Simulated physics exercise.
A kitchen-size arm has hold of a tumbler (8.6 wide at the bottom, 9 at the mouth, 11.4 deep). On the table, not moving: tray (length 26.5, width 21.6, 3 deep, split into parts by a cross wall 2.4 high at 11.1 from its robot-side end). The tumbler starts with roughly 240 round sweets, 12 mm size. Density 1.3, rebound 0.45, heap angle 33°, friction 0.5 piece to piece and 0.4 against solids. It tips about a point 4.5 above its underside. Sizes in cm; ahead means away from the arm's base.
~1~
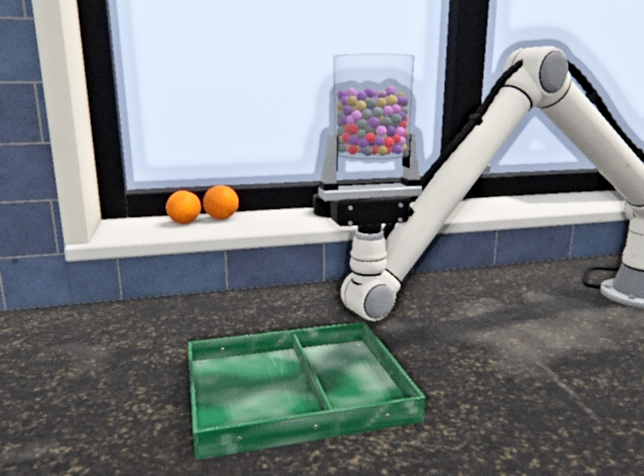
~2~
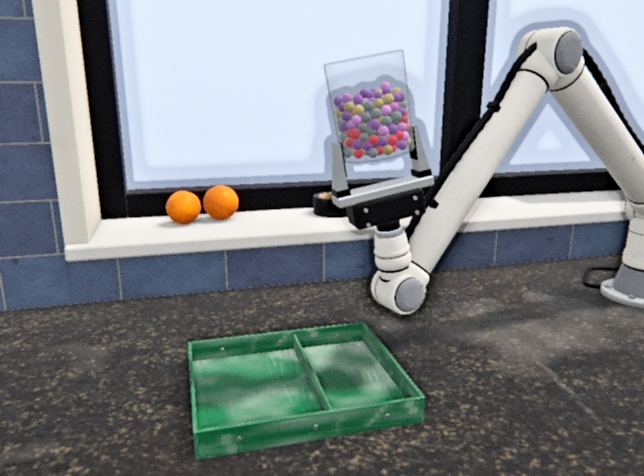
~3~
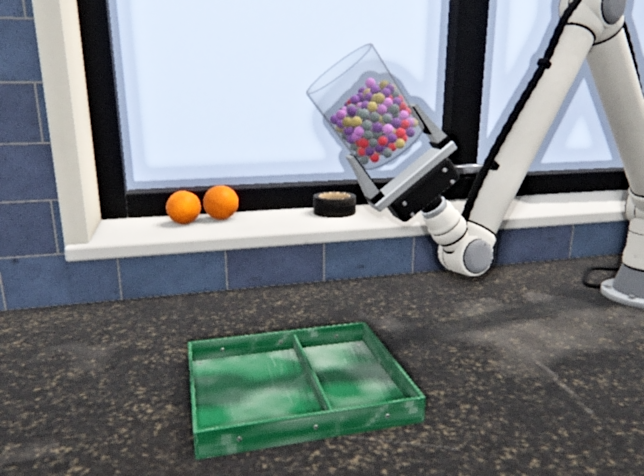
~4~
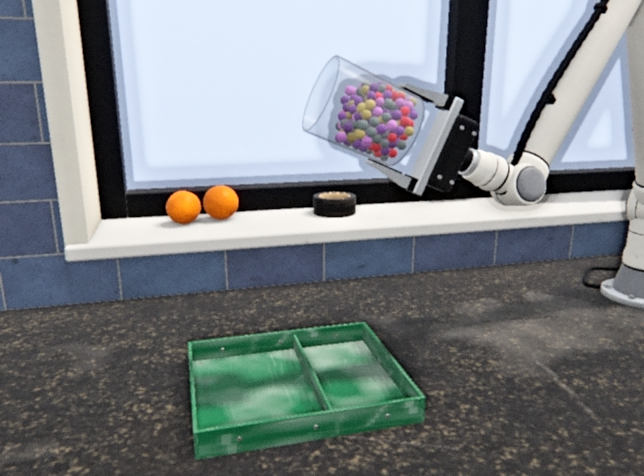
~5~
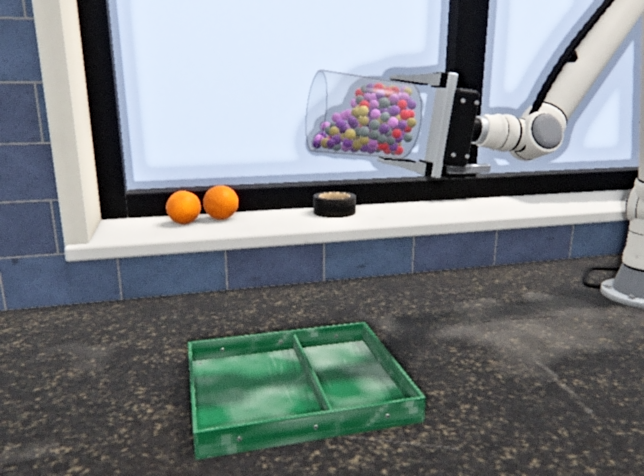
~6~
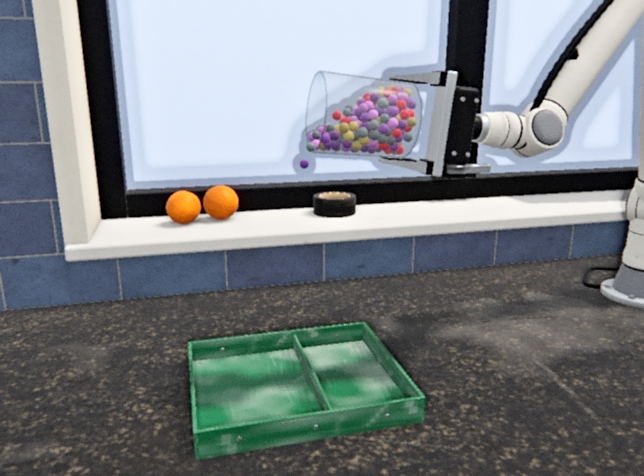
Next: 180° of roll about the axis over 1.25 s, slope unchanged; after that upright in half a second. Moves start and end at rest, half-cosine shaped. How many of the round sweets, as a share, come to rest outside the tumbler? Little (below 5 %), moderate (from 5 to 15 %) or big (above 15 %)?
A big share, above 15 %, ends outside the tumbler.
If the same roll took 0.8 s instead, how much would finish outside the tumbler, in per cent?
In that case some 20 per cent.
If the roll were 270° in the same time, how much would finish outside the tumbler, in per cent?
It would be near 30 per cent.
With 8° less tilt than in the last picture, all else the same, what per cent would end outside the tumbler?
Then about 5 per cent.
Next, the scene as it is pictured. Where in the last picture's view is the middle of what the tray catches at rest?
Near (245, 393).
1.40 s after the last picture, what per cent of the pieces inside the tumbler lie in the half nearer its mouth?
Roughly 35 per cent.
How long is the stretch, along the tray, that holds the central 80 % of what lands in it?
Roughly 12 cm.
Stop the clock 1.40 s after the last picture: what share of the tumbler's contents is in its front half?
About 65 per cent.
Then, 0.70 s on, tipped 84°, highest piece 39 above the table; 222 in the tumbler, 9 in the far-side part, 13 in flight or on a rim.
Then, 1.40 s on, tipped 67°, highest piece 38 above the table; 184 in the tumbler, 50 in the far-side part, 2 on the table or floor, 1 in the robot-side part, 7 in flight or on a rim.
Then, 1.95 s on, upright, highest piece 39 above the table; 182 in the tumbler, 58 in the far-side part, 2 in the robot-side part, 2 on the table or floor.
Then, 2.65 s on, upright, highest piece 39 above the table; 182 in the tumbler, 58 in the far-side part, 2 in the robot-side part, 2 on the table or floor.
In the end, 182 in the tumbler, 58 in the far-side part, 2 in the robot-side part, 2 on the table or floor. That is 25 % outside the tumbler.
